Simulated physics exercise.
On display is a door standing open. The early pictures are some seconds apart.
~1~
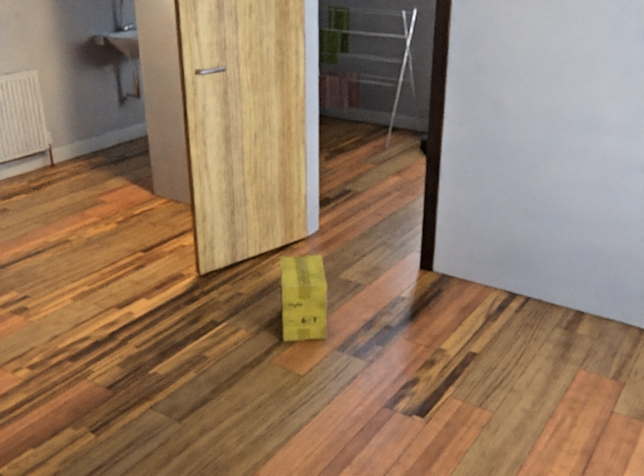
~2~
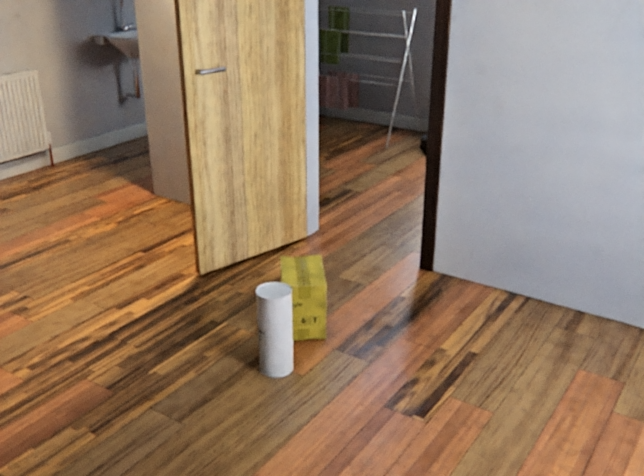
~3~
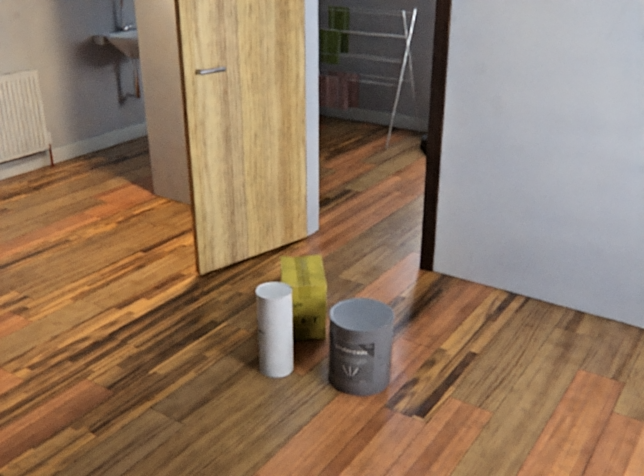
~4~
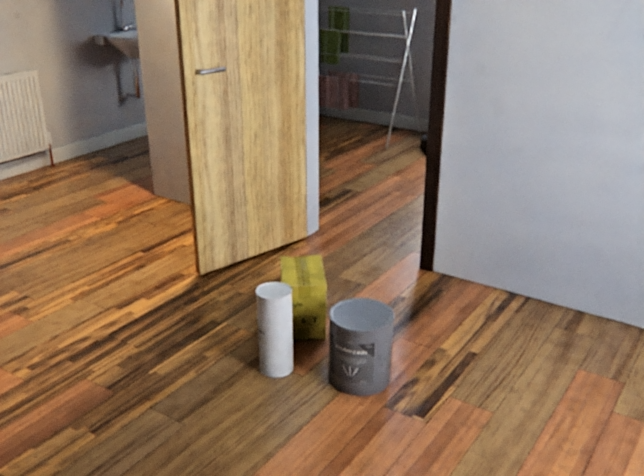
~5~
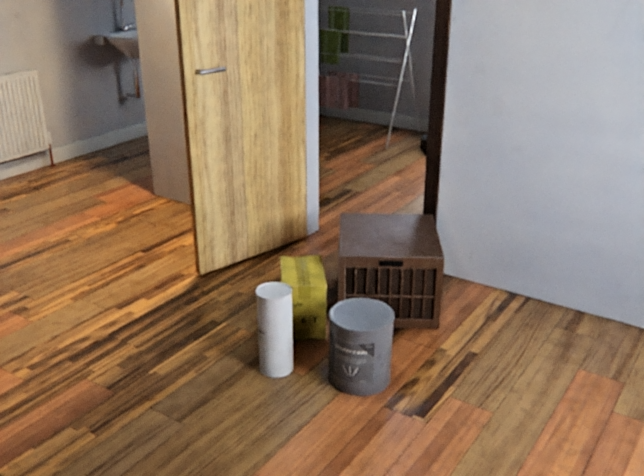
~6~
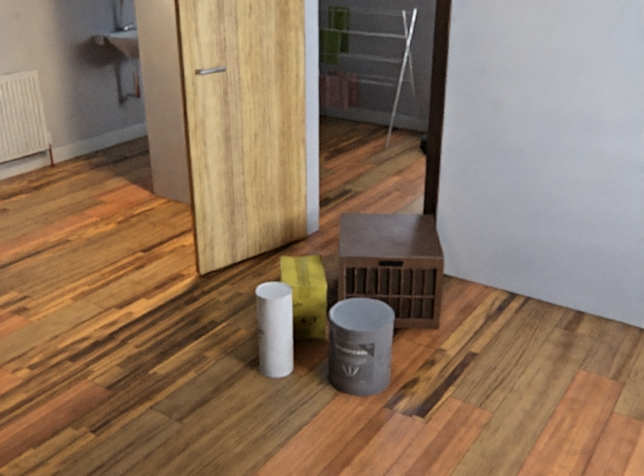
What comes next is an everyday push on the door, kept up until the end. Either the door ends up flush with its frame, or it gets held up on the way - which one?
It gets held up on the way.
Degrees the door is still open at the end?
The answer is roughly 40°.
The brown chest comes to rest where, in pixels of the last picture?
Near pixel (395, 268).
Then, 0.60 s past the last view, door 76° open.
Then, 0.80 s past the last view, door 58° open.
Finally, door 40° open; all 4 still in place. Final places as the last picture's camera would see them, brown chest near (395, 268).
